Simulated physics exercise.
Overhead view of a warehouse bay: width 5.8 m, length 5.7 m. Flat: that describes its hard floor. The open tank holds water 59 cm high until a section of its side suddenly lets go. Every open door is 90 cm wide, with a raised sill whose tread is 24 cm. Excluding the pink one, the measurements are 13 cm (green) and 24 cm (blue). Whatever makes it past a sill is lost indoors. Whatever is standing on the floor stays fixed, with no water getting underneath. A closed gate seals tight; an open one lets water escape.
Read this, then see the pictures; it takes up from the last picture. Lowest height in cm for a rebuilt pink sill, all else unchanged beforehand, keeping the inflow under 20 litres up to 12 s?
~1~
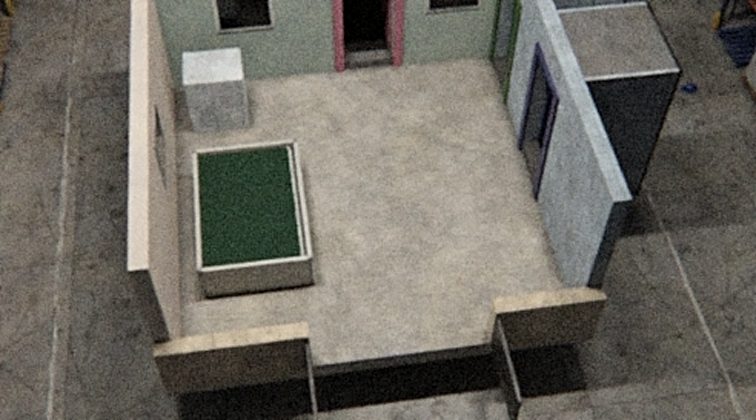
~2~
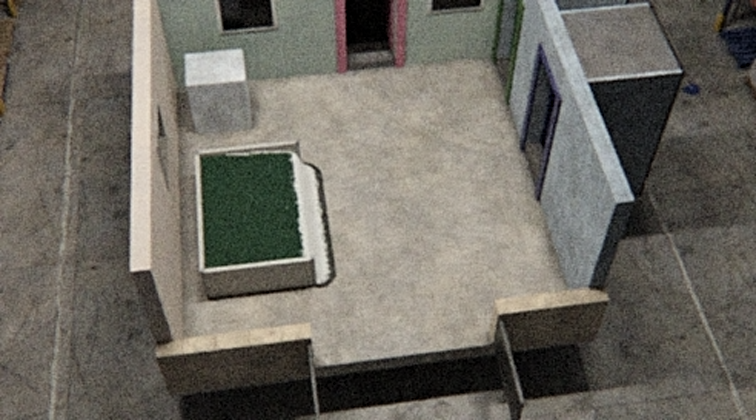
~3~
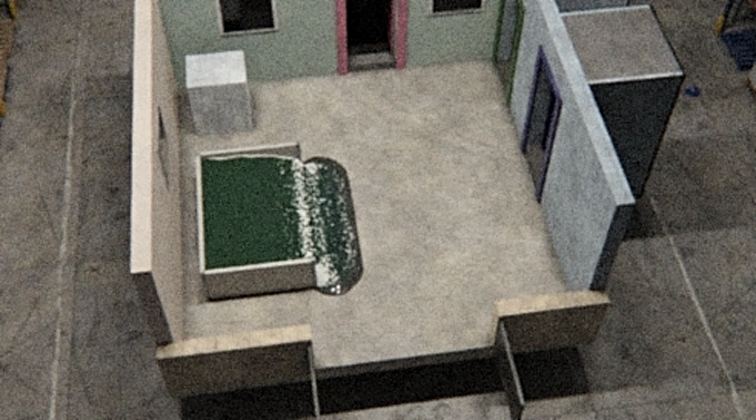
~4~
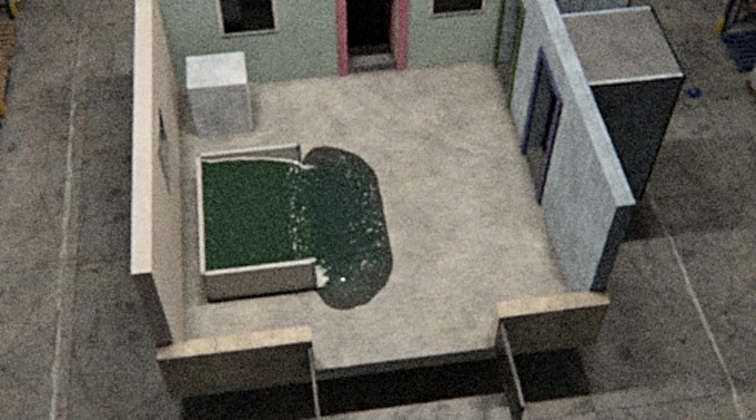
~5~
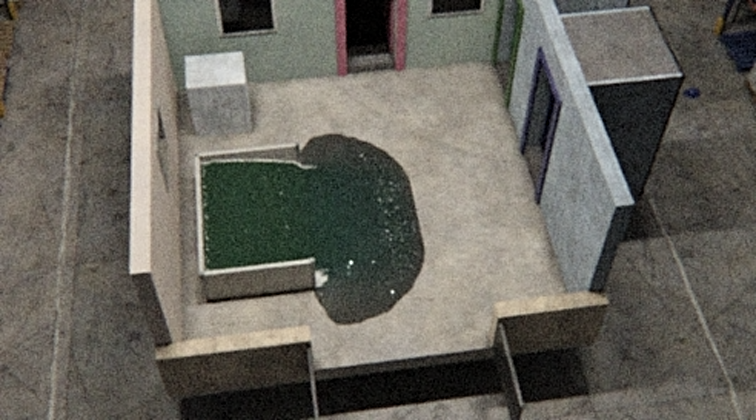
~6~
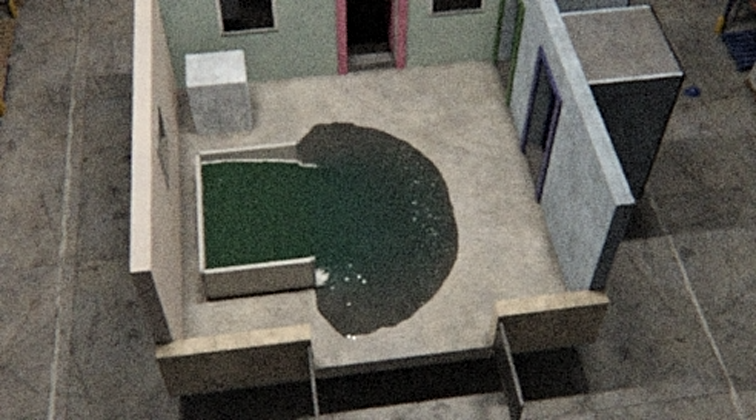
5 cm.
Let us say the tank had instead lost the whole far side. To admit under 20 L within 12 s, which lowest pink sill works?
That way, roughly 11.0 cm.
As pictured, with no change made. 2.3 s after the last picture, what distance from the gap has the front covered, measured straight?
Around 5.0 m out.
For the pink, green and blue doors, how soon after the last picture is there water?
Pink 1.5 s, green 1.3 s, blue 0.4 s.
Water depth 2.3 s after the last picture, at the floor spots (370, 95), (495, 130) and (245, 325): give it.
Depth: About 1, 17, 0 cm.
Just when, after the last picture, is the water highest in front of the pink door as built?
3.5 s.
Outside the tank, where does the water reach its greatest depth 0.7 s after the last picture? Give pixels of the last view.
About (534, 190).
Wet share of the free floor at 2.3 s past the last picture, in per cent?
Approximately 60 % of it.
Then, 0.7 s after the last picture water covers 55 % of the floor, deepest (31 cm) near (534, 190); it has not reached the pink door.
Then, 2.3 s after the last picture water covers 60 % of the floor, deepest (30 cm) near (494, 62); 3 cm at the pink door, 0 litres in over its 18 cm sill.
Then, 11.3 s after the last picture water covers 100 % of the floor, deepest (11 cm) near (180, 177); 6 cm at the pink door, 0 litres in over its 18 cm sill.
At the pink door as built, the water peaked near 9 cm, 3.3 s after the last picture.
With a sill of 4.5 cm, 26 litres would have come in within the 12 s; with 5.5 cm, 14 litres. So under 20 litres takes about 5 cm.
